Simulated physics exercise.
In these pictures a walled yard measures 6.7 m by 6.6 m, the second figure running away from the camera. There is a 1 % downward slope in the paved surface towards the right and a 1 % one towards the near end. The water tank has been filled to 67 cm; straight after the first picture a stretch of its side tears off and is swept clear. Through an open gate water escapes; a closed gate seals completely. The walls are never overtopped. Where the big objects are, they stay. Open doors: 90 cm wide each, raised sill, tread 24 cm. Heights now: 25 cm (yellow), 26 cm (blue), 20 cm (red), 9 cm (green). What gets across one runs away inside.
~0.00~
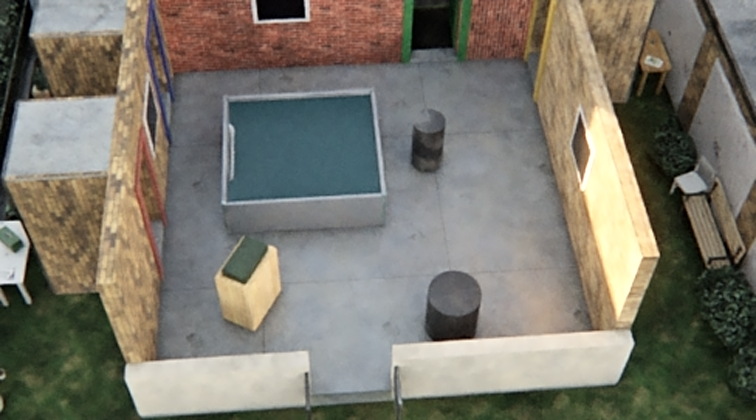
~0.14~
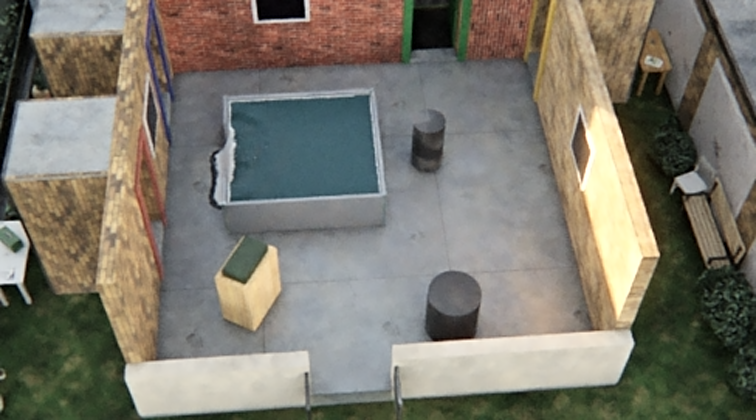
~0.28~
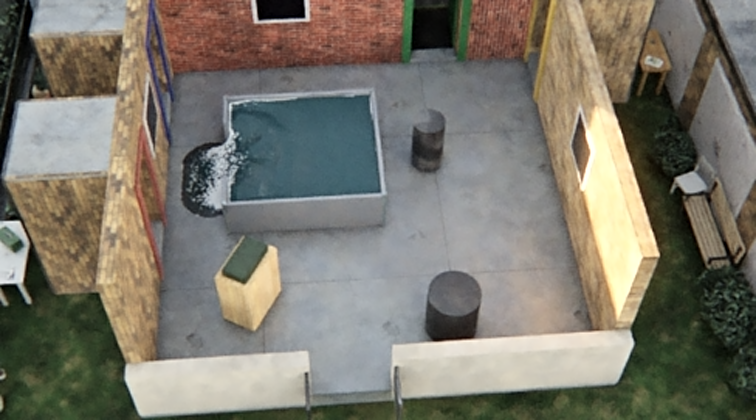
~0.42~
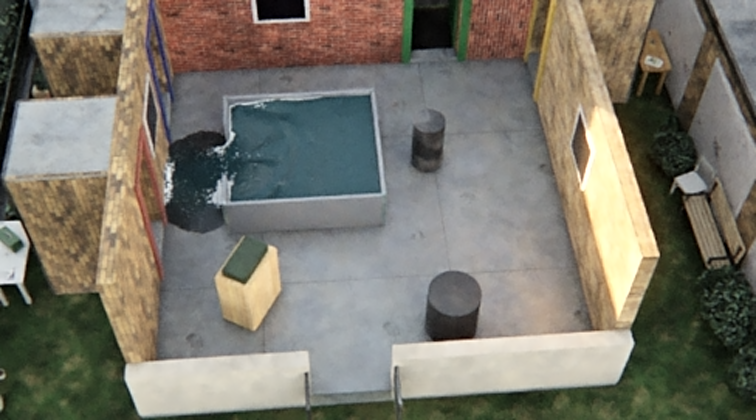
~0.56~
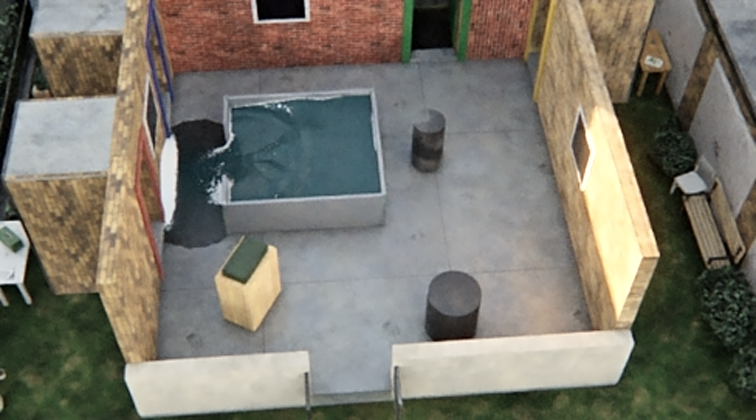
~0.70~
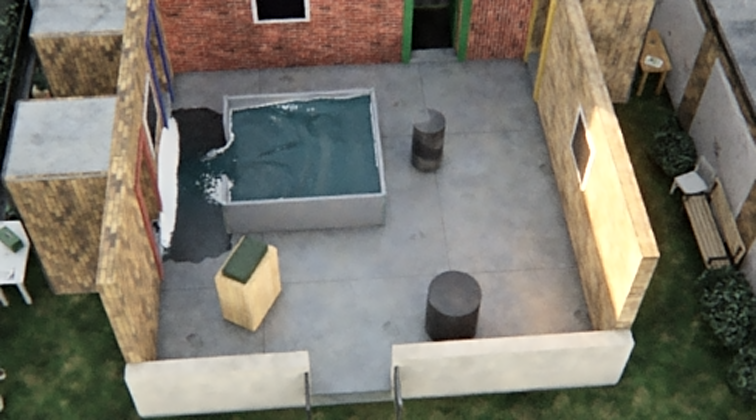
Water tank in a walled yard bursting open on its left side, water pouring out and spreading dark across the paving to the wall.
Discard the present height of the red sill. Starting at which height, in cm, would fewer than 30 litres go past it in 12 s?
Starting at roughly 13.5 cm.
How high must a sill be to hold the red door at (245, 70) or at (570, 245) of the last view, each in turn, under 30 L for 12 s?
14.5 and 10.0 cm.
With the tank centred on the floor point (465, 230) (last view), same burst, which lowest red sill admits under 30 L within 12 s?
Then close to 26 cm.
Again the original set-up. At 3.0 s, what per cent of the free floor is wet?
Roughly 40 percent.
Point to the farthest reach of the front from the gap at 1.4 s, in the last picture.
Lab note: Front tip approx. (158, 347).
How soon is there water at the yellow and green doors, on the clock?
Yellow 4.0 s, green 3.0 s.
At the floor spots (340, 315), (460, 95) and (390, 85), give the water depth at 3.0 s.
Depth: About 1, 0, 3 cm.
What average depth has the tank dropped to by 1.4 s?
It averages near 51 cm.
After 1.4 s water covers 15 % of the floor, deepest (50 cm) near (167, 181); 20 cm at the red door, 0 litres in over its 20 cm sill.
After 3.0 s water covers 40 % of the floor, deepest (35 cm) near (192, 387); 16 cm at the red door, 5 litres in over its 20 cm sill.
After 12.0 s water covers 95 % of the floor, deepest (19 cm) near (600, 361); 5 cm at the red door, 6 litres in over its 20 cm sill.
At the red door as built, the water arrived by 0.7 s and peaked near 20 cm at 2.0 s.
Run again over the same 12 s with other heights there, 47 litres in over 11.5 cm, 19 litres over 15.5 cm. The limit of 30 litres is kept from about 13.5 cm up.
